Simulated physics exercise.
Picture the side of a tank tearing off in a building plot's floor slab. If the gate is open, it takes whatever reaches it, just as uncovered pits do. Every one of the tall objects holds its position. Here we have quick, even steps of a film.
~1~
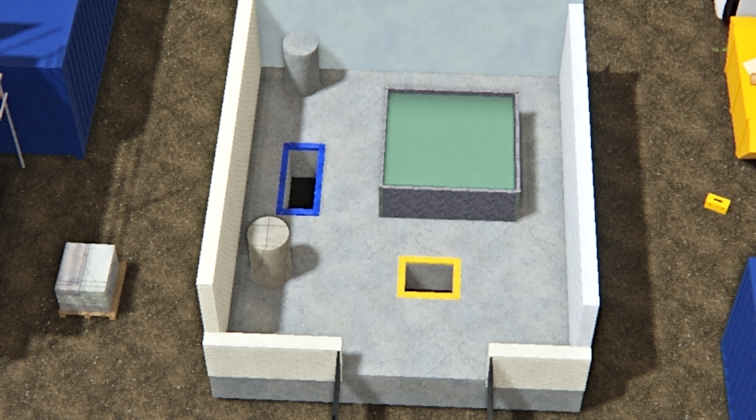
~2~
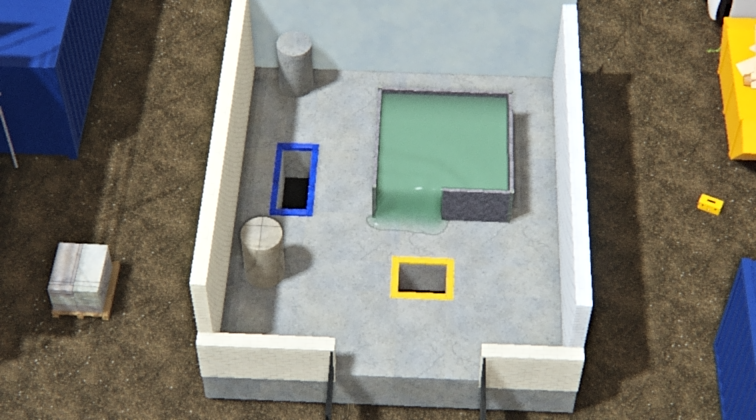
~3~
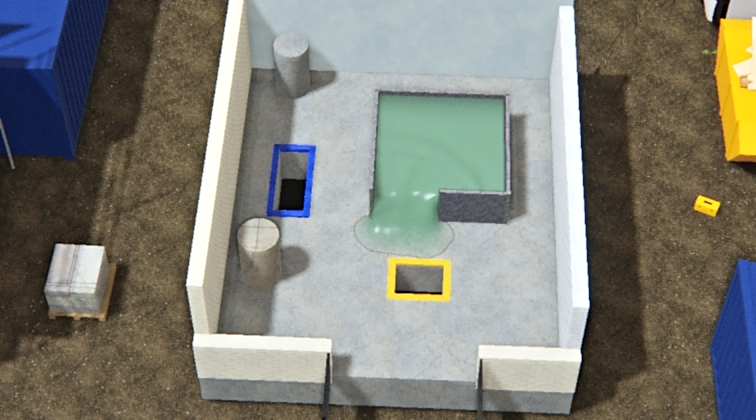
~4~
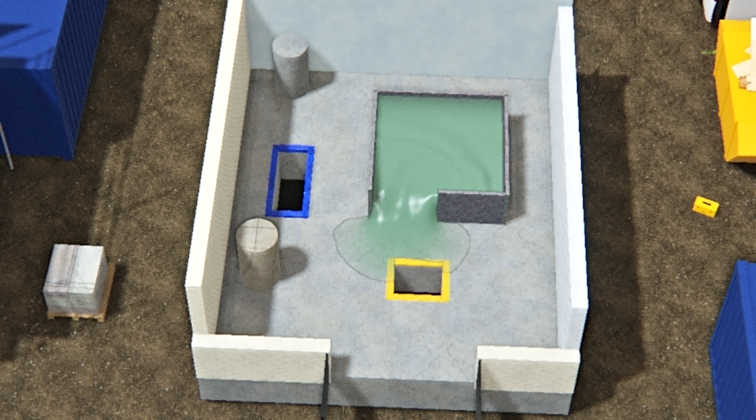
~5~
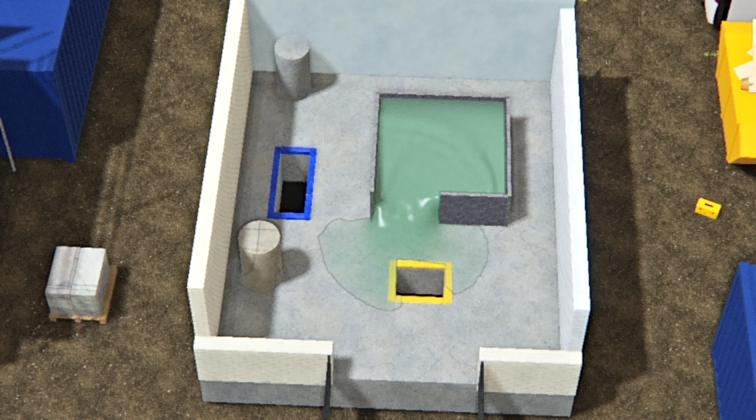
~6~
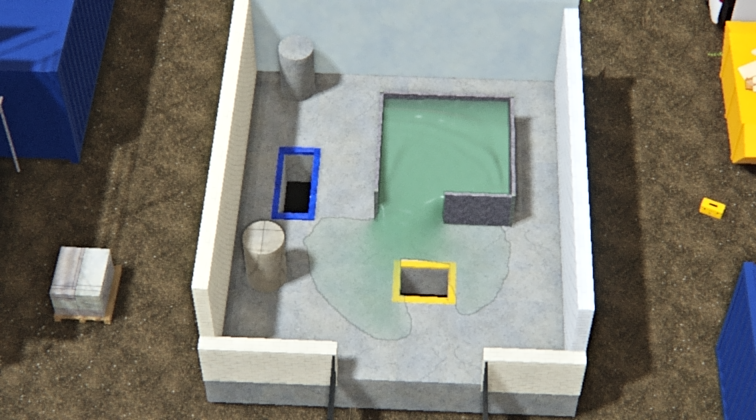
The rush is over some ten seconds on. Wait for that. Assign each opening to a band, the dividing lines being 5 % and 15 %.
At the end, the gate ends up with a share topping fifteen per cent; the blue pit ends up with a share that stays below five per cent; the yellow pit ends up with a share topping fifteen per cent.
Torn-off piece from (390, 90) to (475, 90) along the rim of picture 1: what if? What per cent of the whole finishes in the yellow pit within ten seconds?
In percent, yellow takes 8.
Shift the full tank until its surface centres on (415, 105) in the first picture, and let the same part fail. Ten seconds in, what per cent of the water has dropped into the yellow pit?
Result, yellow pit: 15 percent after ten seconds.
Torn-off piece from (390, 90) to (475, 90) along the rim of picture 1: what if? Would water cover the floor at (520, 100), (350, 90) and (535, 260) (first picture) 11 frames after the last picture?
Soaked, then soaked, then unsoaked.
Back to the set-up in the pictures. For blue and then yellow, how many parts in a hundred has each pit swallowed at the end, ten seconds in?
About 2 percent for the first and about 38 percent for the second.
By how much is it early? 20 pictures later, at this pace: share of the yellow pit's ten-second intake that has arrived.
About 60 per cent.
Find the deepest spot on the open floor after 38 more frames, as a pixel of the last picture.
I'd point to about (219, 361).
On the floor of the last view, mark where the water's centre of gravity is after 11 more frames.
I'd say around (415, 206).
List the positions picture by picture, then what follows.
In the first frame, still water in the open tank at (450, 141).
In the second frame, water pours out at (409, 208) and has run to (370, 218).
In the third frame, the front is at (436, 252), out from the gap at (406, 210).
In the fourth frame, water pours out at (404, 211) and has run to (382, 278).
In the fifth frame, the front is at (380, 305), out from the gap at (406, 213).
In the sixth frame, water pours out at (411, 213) and has run to (379, 334).
A moment on, water covers 30 % of the floor; the gate 1 %, the blue pit 0 %, the yellow pit 9 %.
Next, water covers 35 % of the floor; the gate 3 %, the blue pit 0 %, the yellow pit 16 %.
Then, water covers 40 % of the floor; the gate 7 %, the blue pit 0 %, the yellow pit 23 %.
Later, water covers 55 % of the floor; the gate 13 %, the blue pit 1 %, the yellow pit 31 %.
In the end, water covers 75 % of the floor; the gate 19 %, the blue pit 2 %, the yellow pit 38 %.
